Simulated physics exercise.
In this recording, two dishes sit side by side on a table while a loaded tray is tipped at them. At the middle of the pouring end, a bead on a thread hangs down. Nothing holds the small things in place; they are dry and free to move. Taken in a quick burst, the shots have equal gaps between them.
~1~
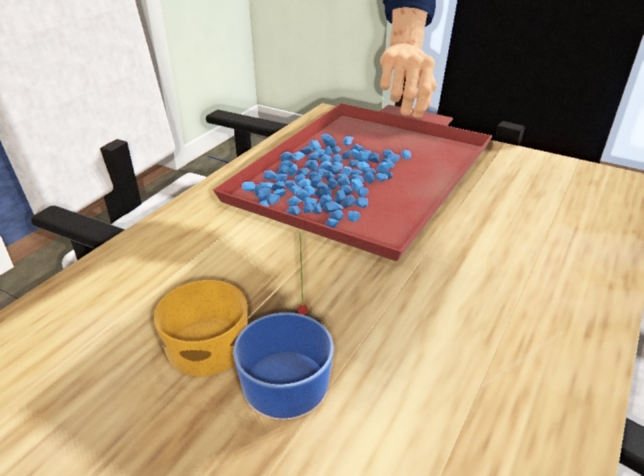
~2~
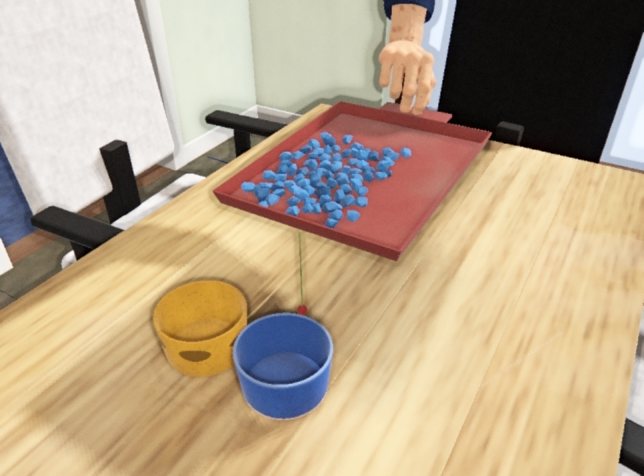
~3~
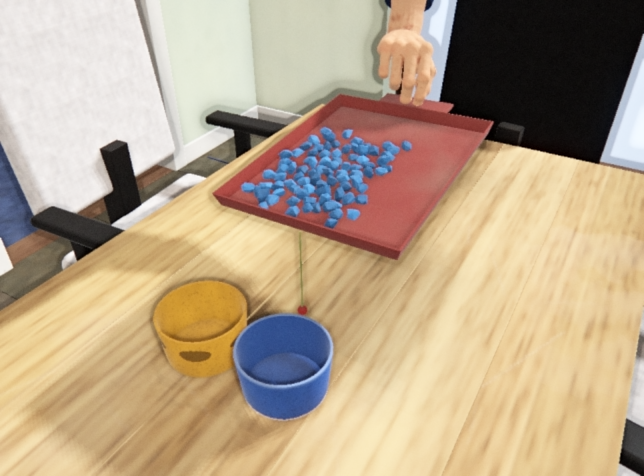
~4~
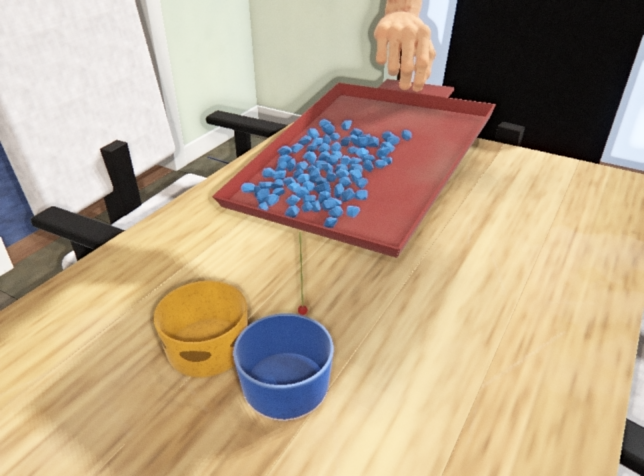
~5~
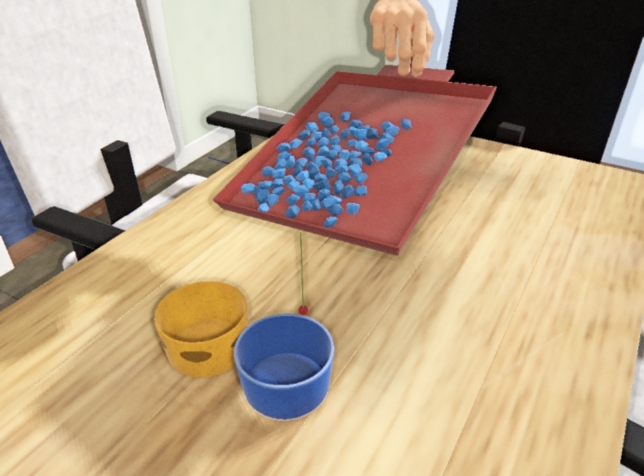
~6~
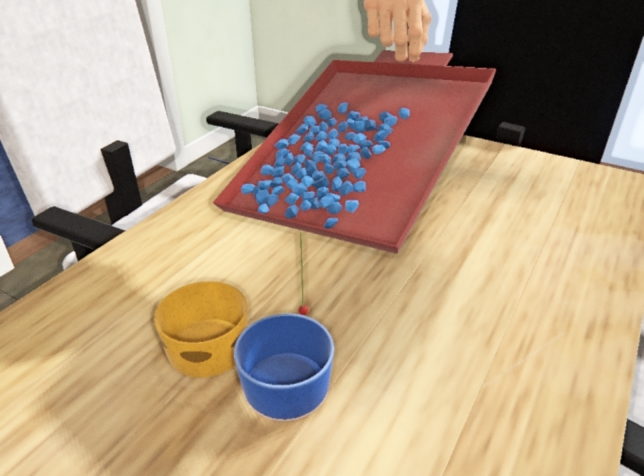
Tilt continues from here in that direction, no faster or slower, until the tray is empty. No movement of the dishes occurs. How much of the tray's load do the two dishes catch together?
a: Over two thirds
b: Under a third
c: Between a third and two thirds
Over two thirds (a).
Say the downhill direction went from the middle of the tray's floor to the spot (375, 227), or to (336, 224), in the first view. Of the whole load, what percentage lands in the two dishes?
Lab note: Case 1 near 10 %, case 2 near 50 %.
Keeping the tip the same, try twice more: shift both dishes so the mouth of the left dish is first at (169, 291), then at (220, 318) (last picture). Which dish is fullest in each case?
Well, the first time it's the one placed on the right, and the second time it's the one placed on the left.
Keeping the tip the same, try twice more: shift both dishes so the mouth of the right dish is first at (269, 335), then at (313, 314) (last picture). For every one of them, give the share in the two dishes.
It would be near 80 per cent first and near 50 per cent second.
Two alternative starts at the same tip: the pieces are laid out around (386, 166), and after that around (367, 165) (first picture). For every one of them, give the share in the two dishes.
Estimate: 80 % first, 90 % second.
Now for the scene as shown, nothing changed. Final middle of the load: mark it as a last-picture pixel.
(220, 345).
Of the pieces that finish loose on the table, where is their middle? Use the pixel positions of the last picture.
It centres at roughly (278, 331).
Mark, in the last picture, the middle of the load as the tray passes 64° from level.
Near (265, 183).
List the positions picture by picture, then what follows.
Corners of the pouring end near (220, 189) and (398, 247), level; middle of the load near (329, 176), aquarium stones; left dish near (173, 354); right dish near (257, 396); bead on its thread near (303, 309), in the first frame.
Corners of the pouring end near (219, 190) and (397, 247), level; middle of the load near (328, 175), in the second frame.
Corners of the pouring end near (219, 192) and (397, 246), tipped barely, lowest at the left corner; middle of the load near (328, 172), in the third frame.
Corners of the pouring end near (219, 195) and (396, 244), tipped a little, lowest at the left corner; middle of the load near (327, 168), in the fourth frame.
Corners of the pouring end near (219, 198) and (396, 243), tipped a little, lowest at the left corner; middle of the load near (327, 163), in the fifth frame.
Corners of the pouring end near (219, 200) and (394, 241), tipped clearly, lowest at the left corner; middle of the load near (325, 159); left dish near (174, 355); right dish near (257, 397), in the sixth frame.
Shortly afterwards, tray tipped steeply; all but a few on the tray; only a few in the air.
Next, tray tipped past a quarter turn; a little on the tray; a little in the right dish; near two thirds in the left dish; a little outside both; a little in the air.
Some moments later, tray tipped past a quarter turn; near a quarter in the right dish; near two thirds in the left dish; near a quarter outside both.
In the end, tray tipped past a quarter turn; near a quarter in the right dish; near two thirds in the left dish; near a quarter outside both.
